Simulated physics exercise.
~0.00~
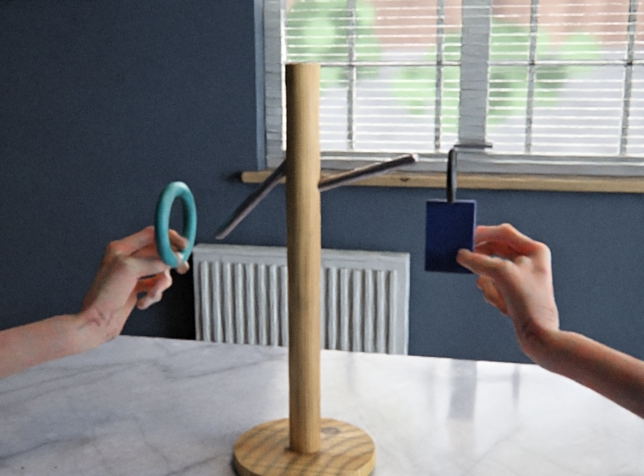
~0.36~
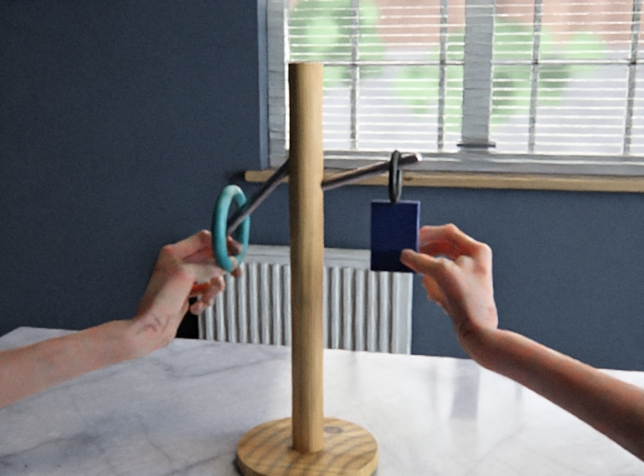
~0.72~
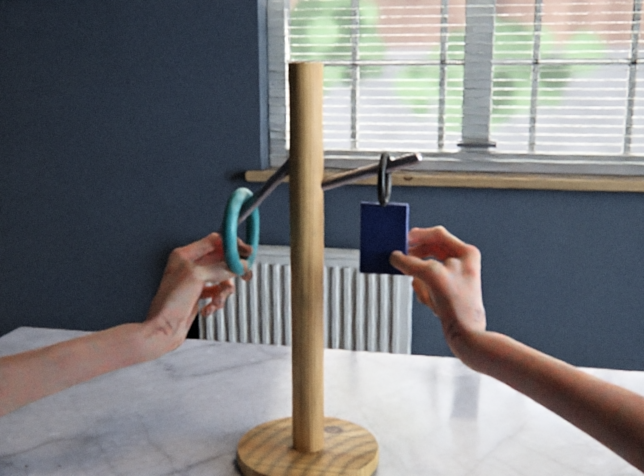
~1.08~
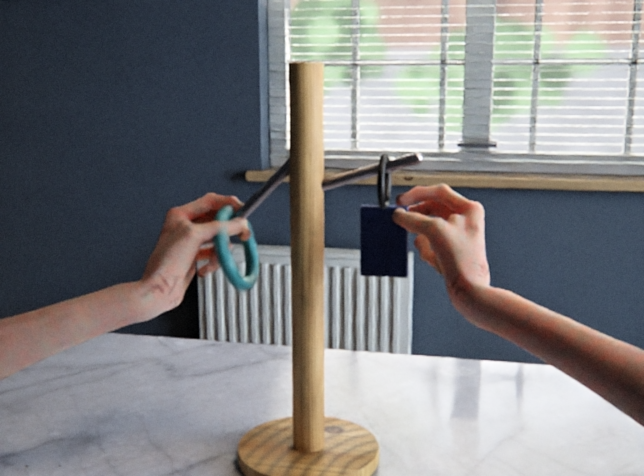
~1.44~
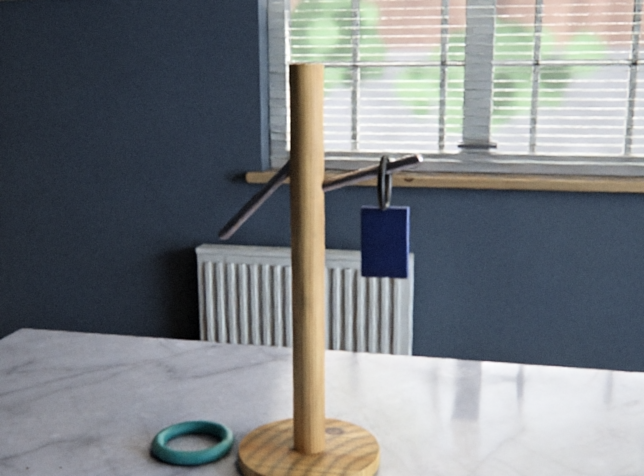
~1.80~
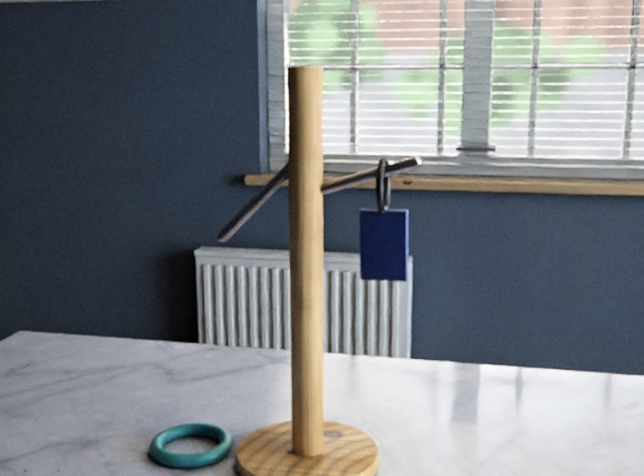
A turquoise ring slid off the downward-sloping left peg of a wooden stand and ended up flat on the table, after two hands had brought it and a blue tag inward onto opposite pegs and let go, while the tag stayed hanging on the right.
